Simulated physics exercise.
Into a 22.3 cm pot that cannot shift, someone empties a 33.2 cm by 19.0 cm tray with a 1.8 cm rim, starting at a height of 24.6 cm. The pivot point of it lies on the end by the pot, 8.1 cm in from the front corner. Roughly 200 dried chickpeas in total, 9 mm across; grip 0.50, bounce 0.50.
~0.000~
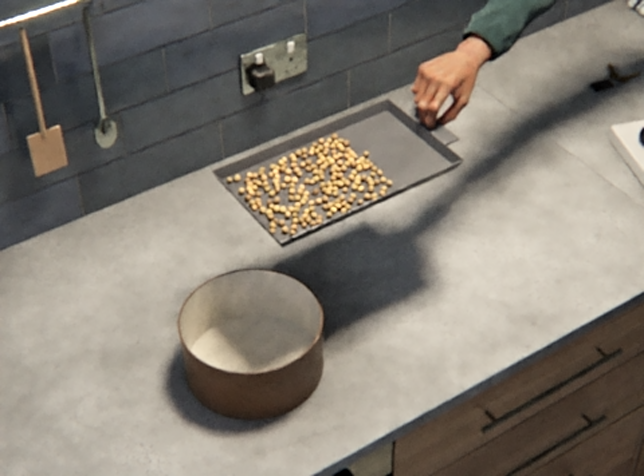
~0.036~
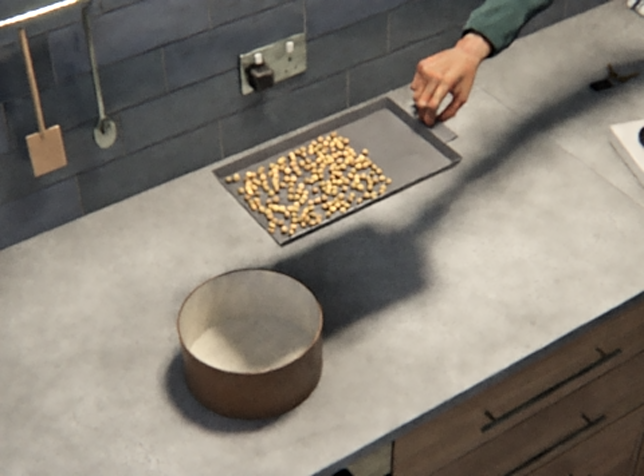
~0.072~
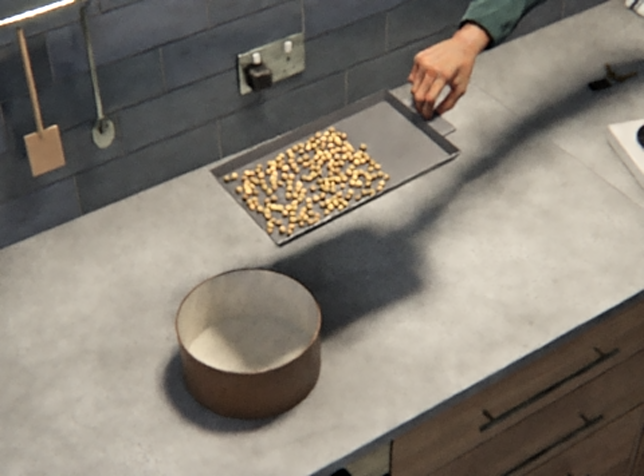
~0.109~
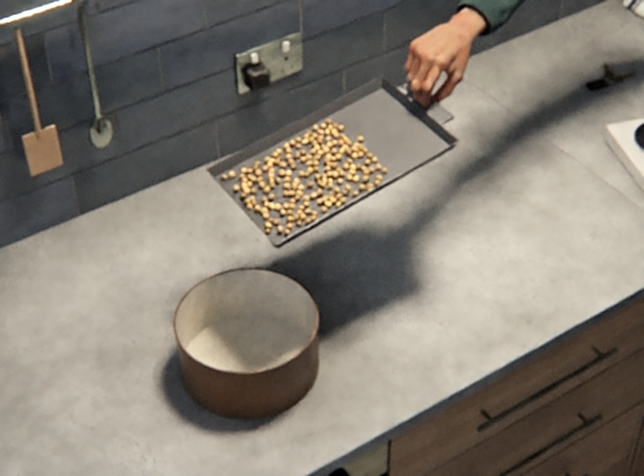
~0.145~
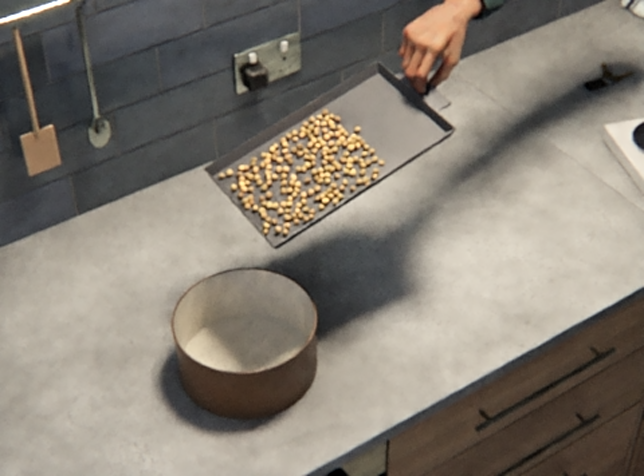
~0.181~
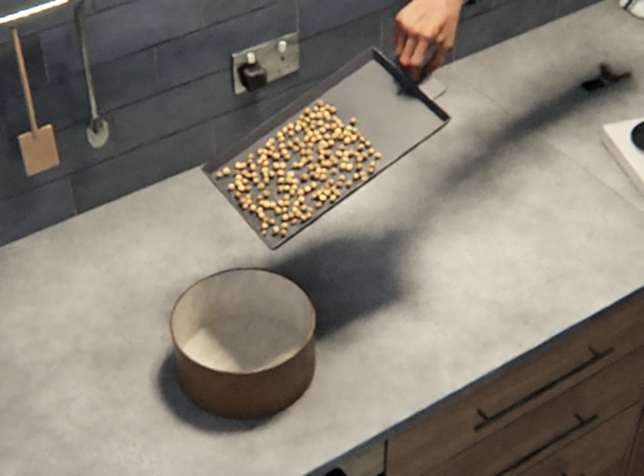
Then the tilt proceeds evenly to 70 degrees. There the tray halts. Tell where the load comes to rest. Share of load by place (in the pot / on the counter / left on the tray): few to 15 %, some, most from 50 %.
Pot: Most; counter: Few; tray: Some.
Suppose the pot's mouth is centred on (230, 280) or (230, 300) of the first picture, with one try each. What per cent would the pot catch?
I'd say some 30 per cent for the first and some 60 per cent for the second.
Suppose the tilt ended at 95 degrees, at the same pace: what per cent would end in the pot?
That would give about 100 per cent.
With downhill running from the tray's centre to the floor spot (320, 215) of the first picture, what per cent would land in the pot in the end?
Something like 80 in a hundred.
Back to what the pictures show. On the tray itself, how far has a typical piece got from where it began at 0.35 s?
Displacement on the tray: About 2 cm.
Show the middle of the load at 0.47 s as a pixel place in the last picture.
I'd put it close to (263, 200).
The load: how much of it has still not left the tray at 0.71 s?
Reading: Approx. 35%.
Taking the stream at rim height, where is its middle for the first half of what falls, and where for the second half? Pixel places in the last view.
Around (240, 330), then (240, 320).
After 0.35 s, tilt 46 degrees; the tray holds 100 %, the pot 0 %.
Then, at 0.47 s, tilt 64 degrees; the tray holds 100 %, the pot 0 %.
Then, at 0.71 s, tilt 70 degrees; the tray holds 35 %, the pot 35 %.
At rest (1.6 s), pot 65 %, counter 5 %, tray 30 %.
